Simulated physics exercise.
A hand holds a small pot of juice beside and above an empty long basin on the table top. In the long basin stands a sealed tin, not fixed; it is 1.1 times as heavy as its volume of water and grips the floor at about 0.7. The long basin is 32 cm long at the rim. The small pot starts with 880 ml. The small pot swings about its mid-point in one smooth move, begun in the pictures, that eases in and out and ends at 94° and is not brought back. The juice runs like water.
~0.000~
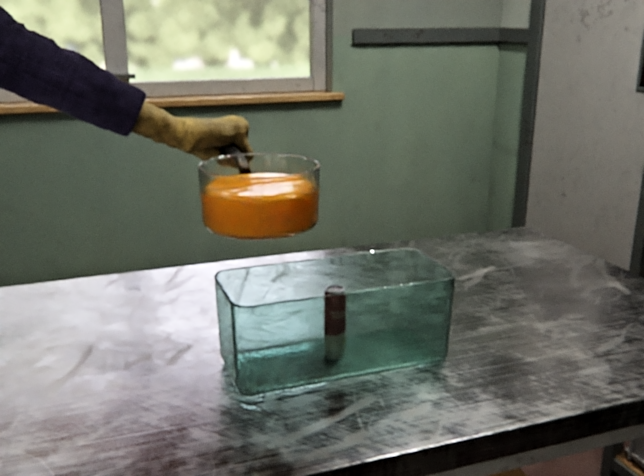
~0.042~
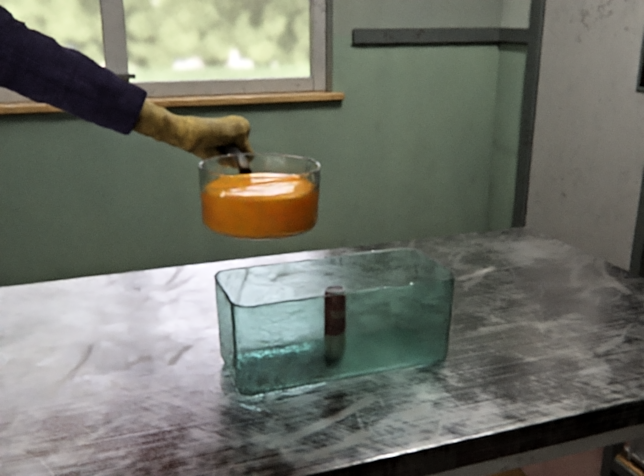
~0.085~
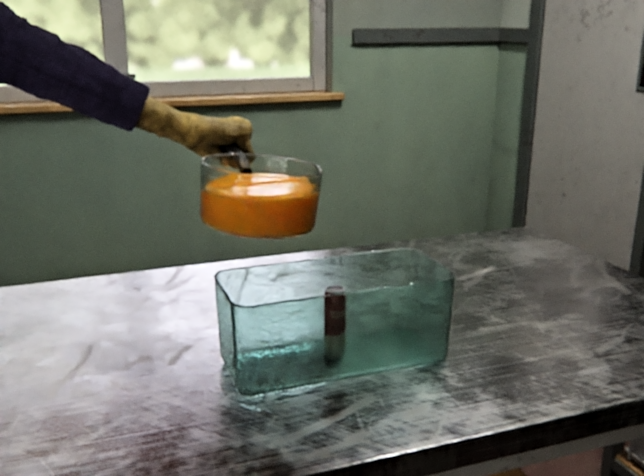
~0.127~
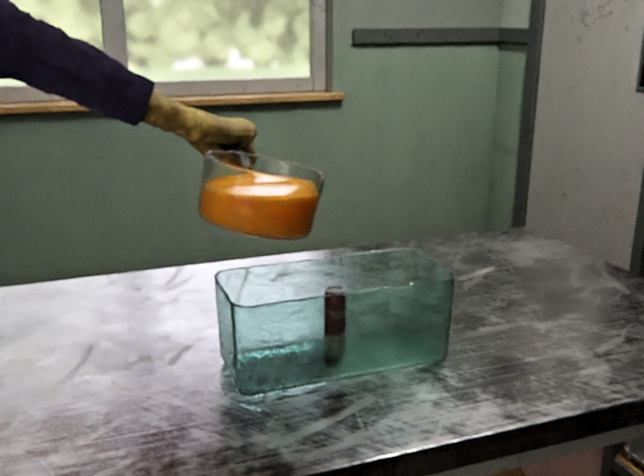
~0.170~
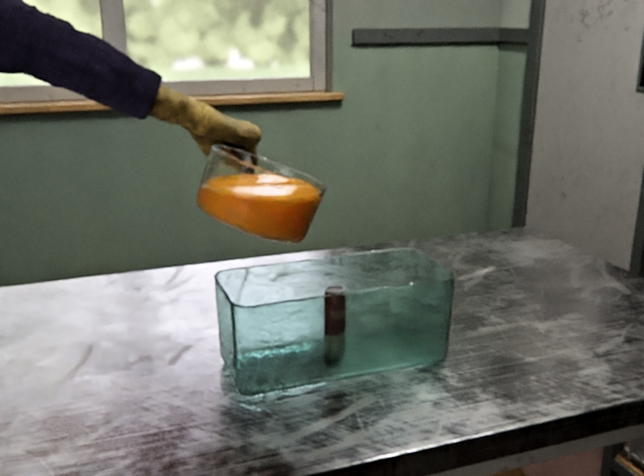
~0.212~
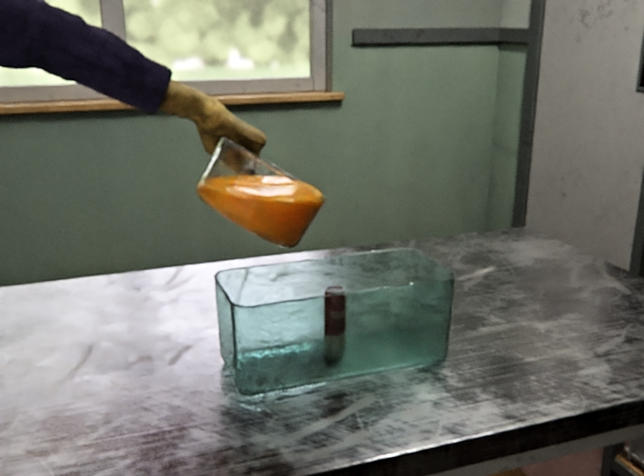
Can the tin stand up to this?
The tin keeps standing.
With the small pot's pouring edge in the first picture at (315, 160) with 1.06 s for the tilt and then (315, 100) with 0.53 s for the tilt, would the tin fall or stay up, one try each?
First it keeps standing; then it falls.
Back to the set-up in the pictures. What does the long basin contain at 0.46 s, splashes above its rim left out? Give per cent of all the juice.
About 22 per cent.
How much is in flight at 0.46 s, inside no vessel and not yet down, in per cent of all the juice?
About 40 per cent.
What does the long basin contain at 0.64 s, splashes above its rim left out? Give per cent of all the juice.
Some 80 per cent.
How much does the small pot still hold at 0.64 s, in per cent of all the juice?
Some 14 per cent.
Then, 0.46 s in, the tilt is 90° and 38 per cent is still to pour; the tin stands where it began.
Then, 0.64 s in, the tilt is 94° and 13 per cent is still to pour; the tin stands where it began.
Then, 0.83 s in, the tilt is 94° and 4 per cent is still to pour; the tin stands where it began.
Then, 1.03 s in, the tilt is 94° and 2 per cent is still to pour; the tin stands where it began.
Finally, the tin stands where it began.
